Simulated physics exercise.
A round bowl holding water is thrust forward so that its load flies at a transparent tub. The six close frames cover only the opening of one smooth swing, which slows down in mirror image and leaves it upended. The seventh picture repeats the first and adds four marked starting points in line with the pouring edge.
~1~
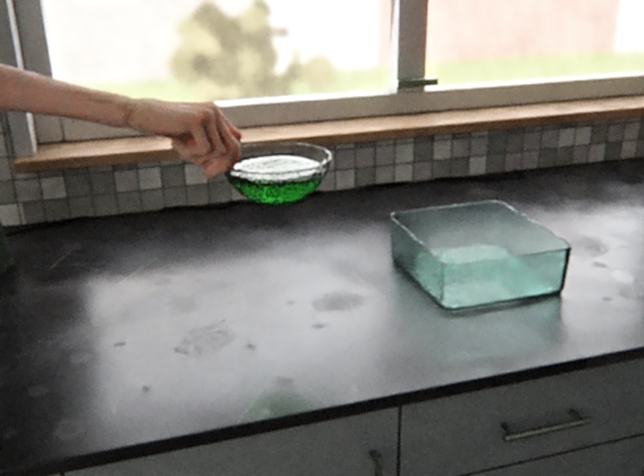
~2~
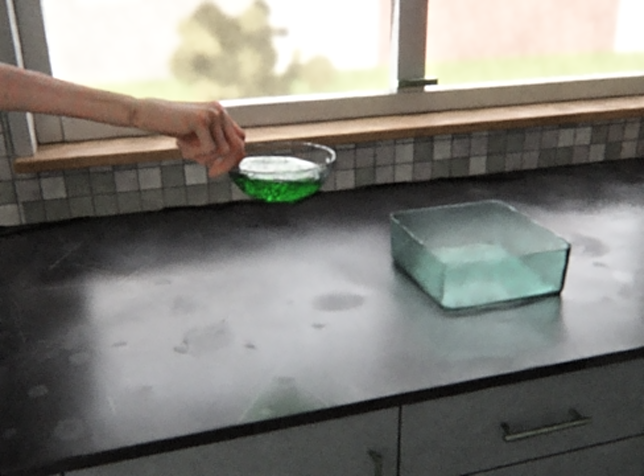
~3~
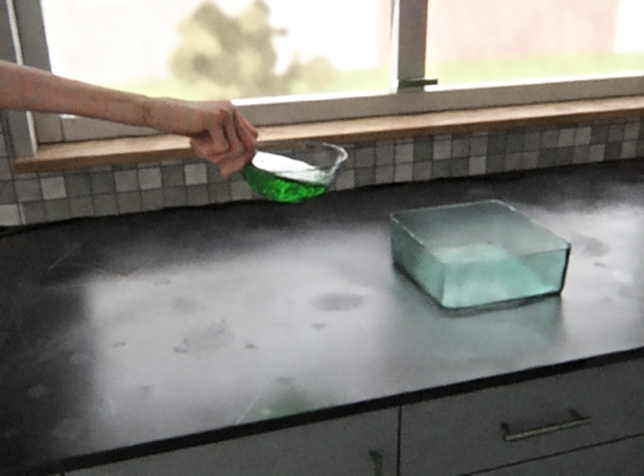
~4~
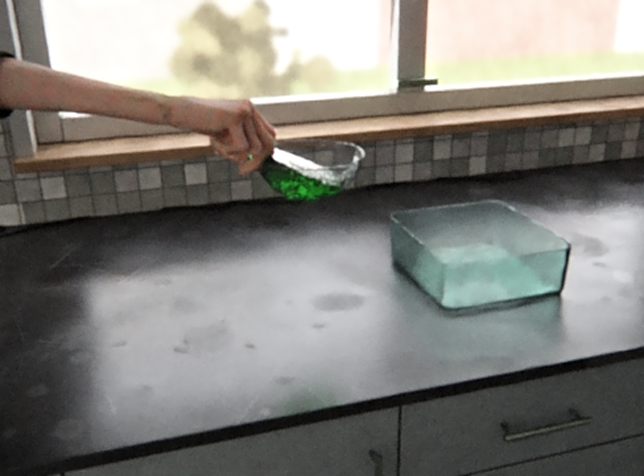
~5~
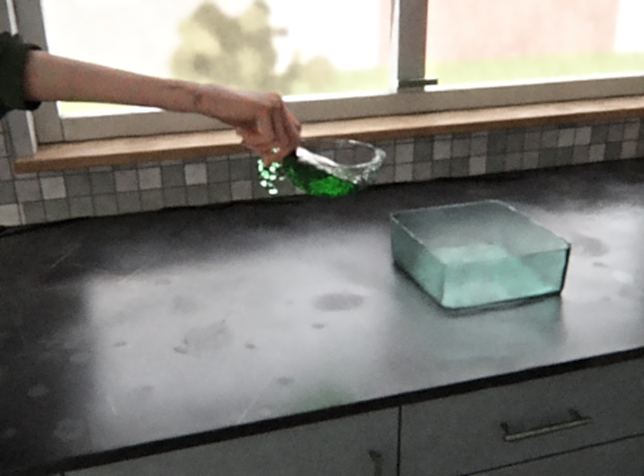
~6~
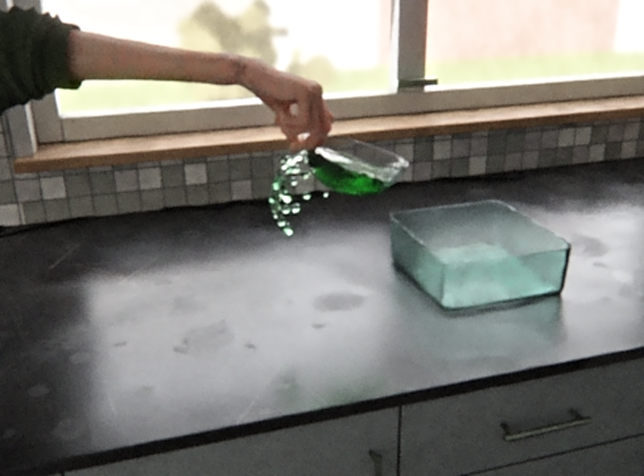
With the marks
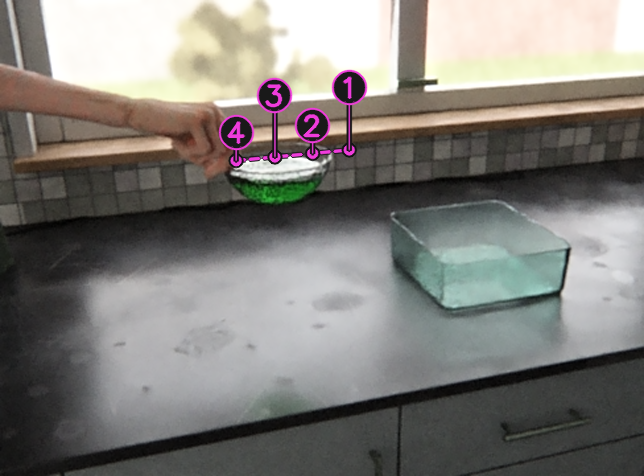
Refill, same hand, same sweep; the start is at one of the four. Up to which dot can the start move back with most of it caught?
I would pick dot 3.
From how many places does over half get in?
Three of them.
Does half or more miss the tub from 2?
No, that is safe.
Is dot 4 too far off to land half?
Yes, that goes wrong.
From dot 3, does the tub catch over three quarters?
No, less.
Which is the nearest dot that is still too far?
The answer is 4.
In magenta, 1 at (349, 149); 2 at (312, 153); 3 at (274, 157); 4 at (236, 160).
With 1, about 74 % lands in the tub, 12 % falls short and 14 % goes beside or beyond.
With 2, about 71 % lands in the tub, 16 % falls short and 13 % goes beside or beyond.
With 3, about 62 % lands in the tub, 20 % falls short and 19 % goes beside or beyond.
With 4, about 33 % lands in the tub, 54 % falls short and 14 % goes beside or beyond.
